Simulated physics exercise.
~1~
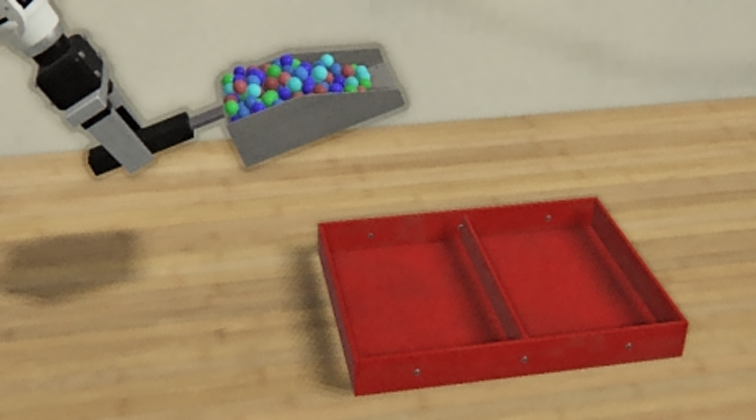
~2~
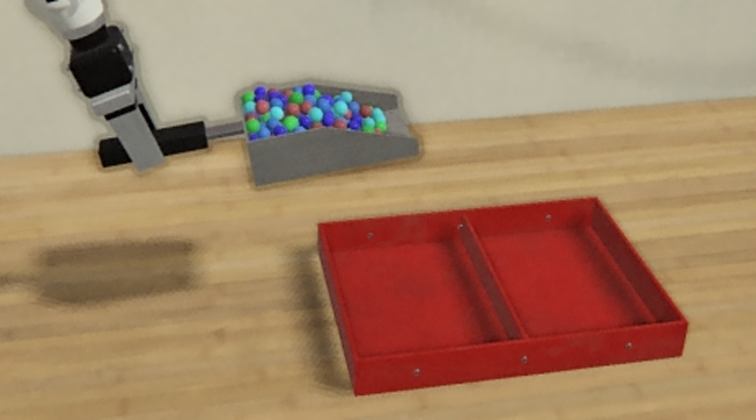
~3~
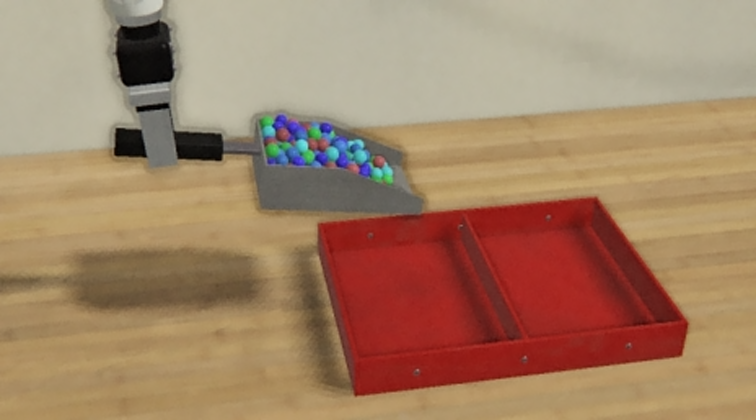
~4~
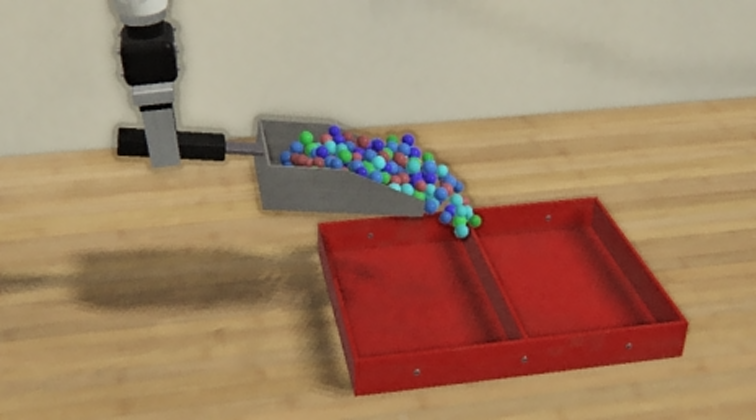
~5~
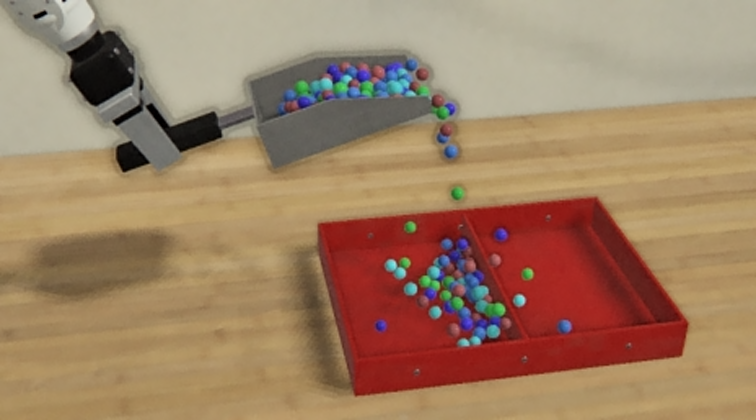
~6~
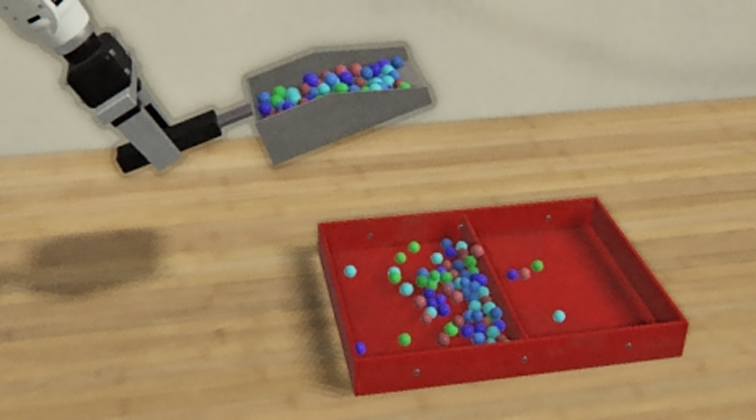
Above a wooden table, a robot arm lowered a grey scoop of colourful little balls toward a divided red tray, tipped some in, mostly left of the divider, then lifted and tilted the scoop back, still holding many of them.
